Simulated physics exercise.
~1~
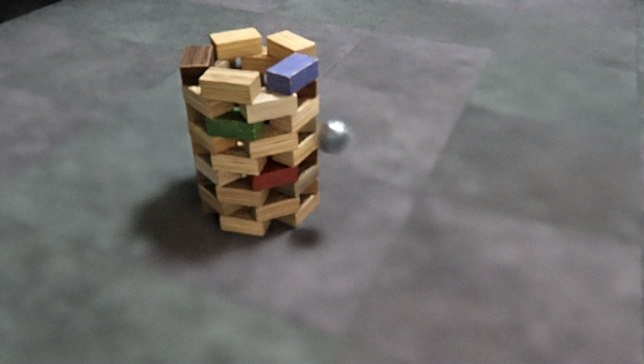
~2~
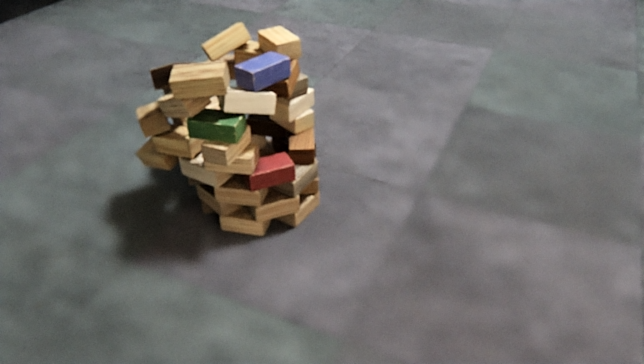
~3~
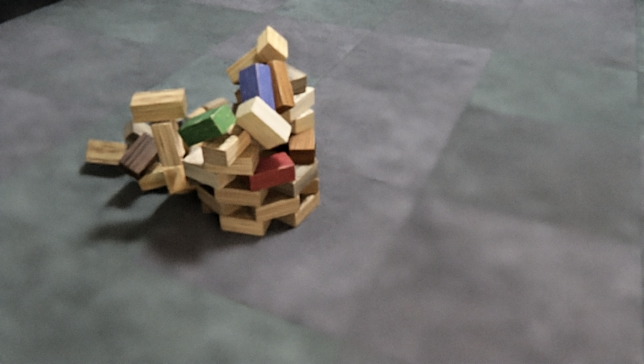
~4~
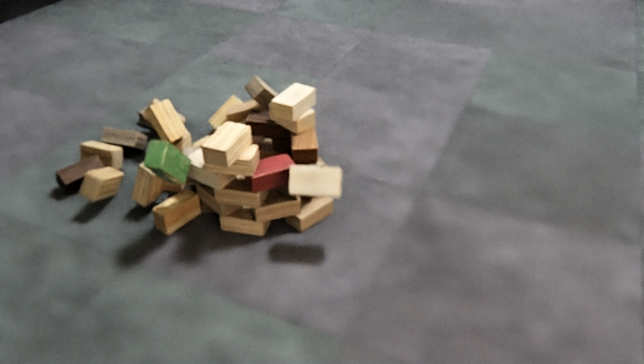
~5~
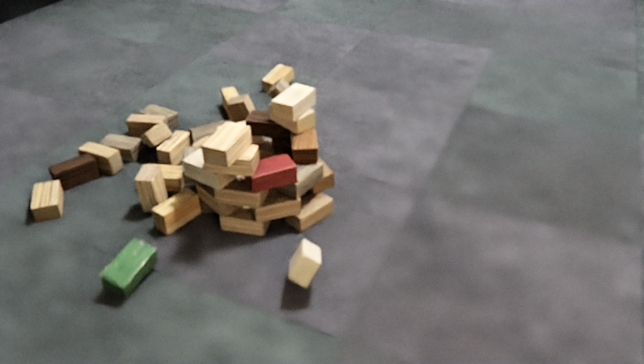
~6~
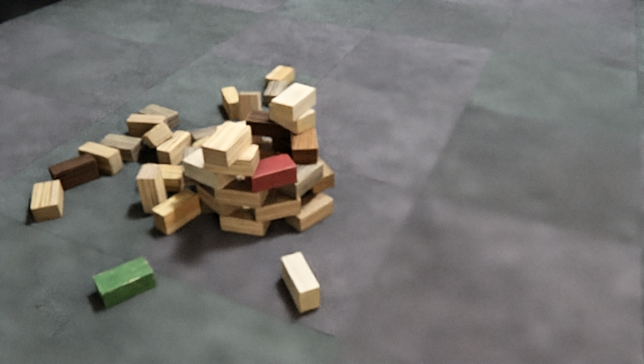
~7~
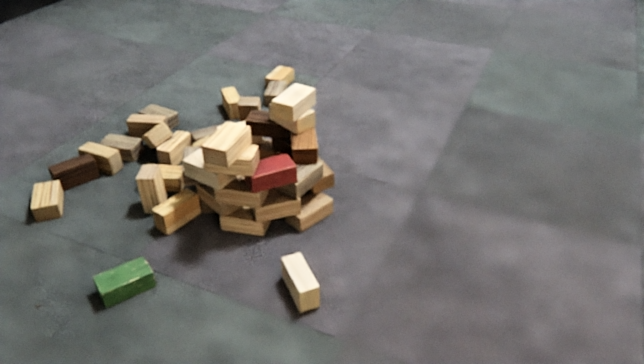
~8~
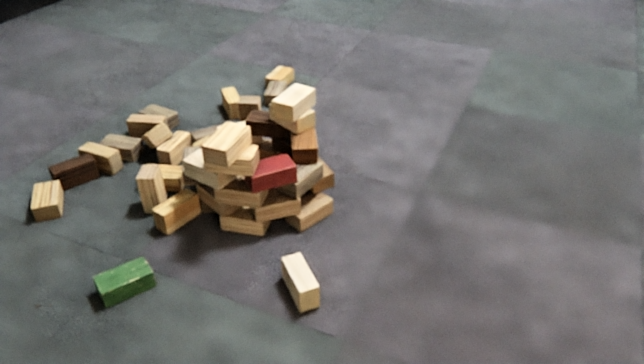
A round tower of loose wooden blocks burst apart when a steel ball flew into it, its upper part spilling left and forward, and the green block tumbled to the floor in front while the red one stayed on the broken stump.
